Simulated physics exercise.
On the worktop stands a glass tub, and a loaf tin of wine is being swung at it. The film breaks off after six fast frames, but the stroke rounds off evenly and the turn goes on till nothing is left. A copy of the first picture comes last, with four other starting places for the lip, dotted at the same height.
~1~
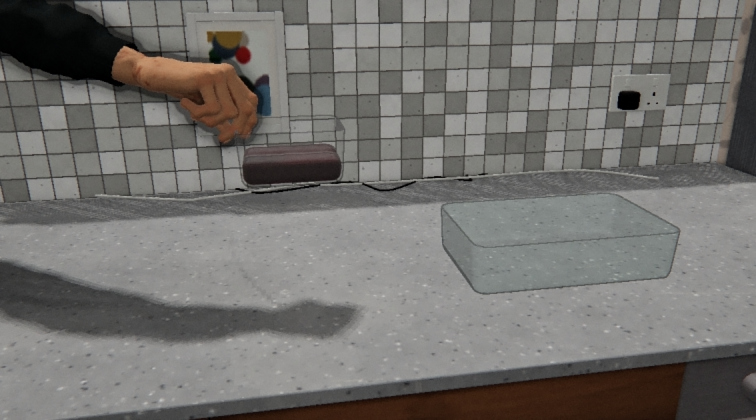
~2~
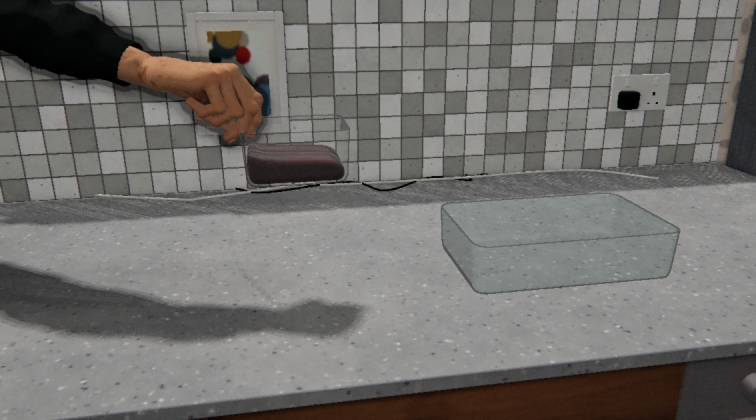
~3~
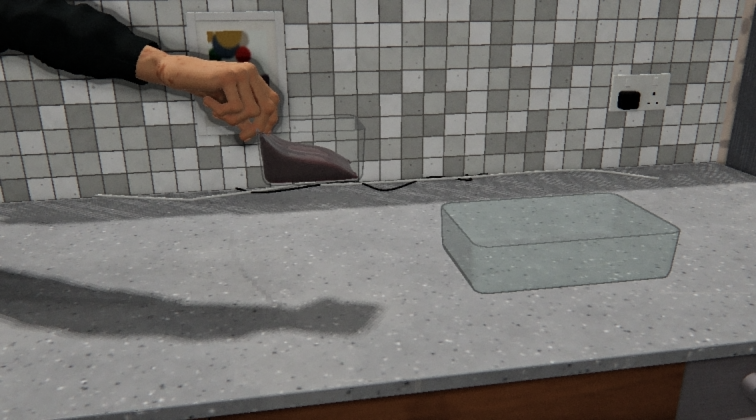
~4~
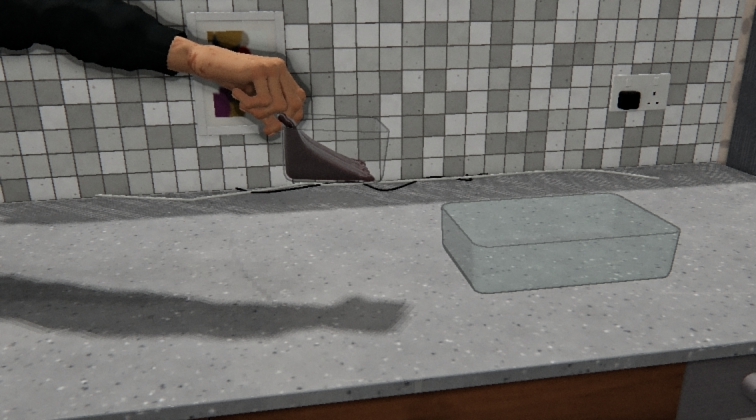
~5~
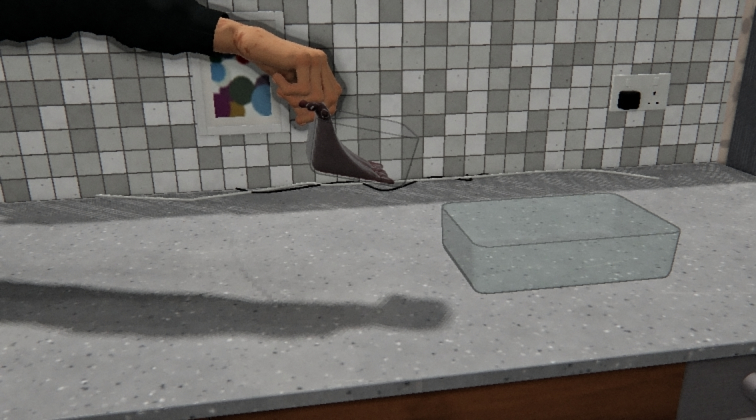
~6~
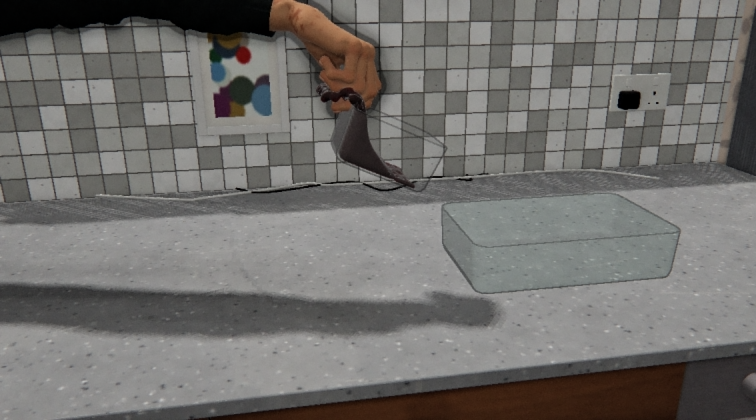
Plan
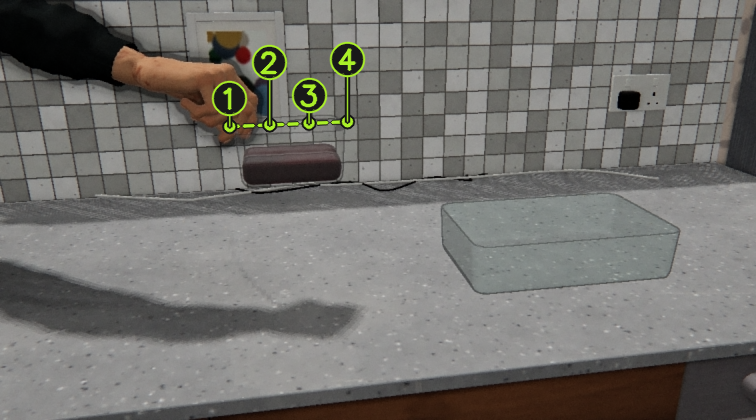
At the start, a hand holds a clear container of dark wine upright by the tiled wall, left of a glass tub on the speckled worktop. The hand moves it right, and the wine surges up its left side and over the rim. The container then rises and tilts rightward while the tub stays still.
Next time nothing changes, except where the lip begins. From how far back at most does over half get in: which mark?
The limit is 2.
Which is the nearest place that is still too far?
That would be 1.
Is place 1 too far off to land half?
Yes, that goes wrong.
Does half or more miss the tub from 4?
No.
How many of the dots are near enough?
Three of the four.
On the marked copy, 1 at (229, 126); 2 at (269, 124); 3 at (309, 123); 4 at (347, 121).
Choosing 1, about 30 % lands in the tub, 62 % falls short and 8 % goes beside or beyond.
Choosing 2, about 71 % lands in the tub, 20 % falls short and 9 % goes beside or beyond.
Choosing 3, about 76 % lands in the tub, 13 % falls short and 11 % goes beside or beyond.
Choosing 4, about 78 % lands in the tub, 6 % falls short and 17 % goes beside or beyond.
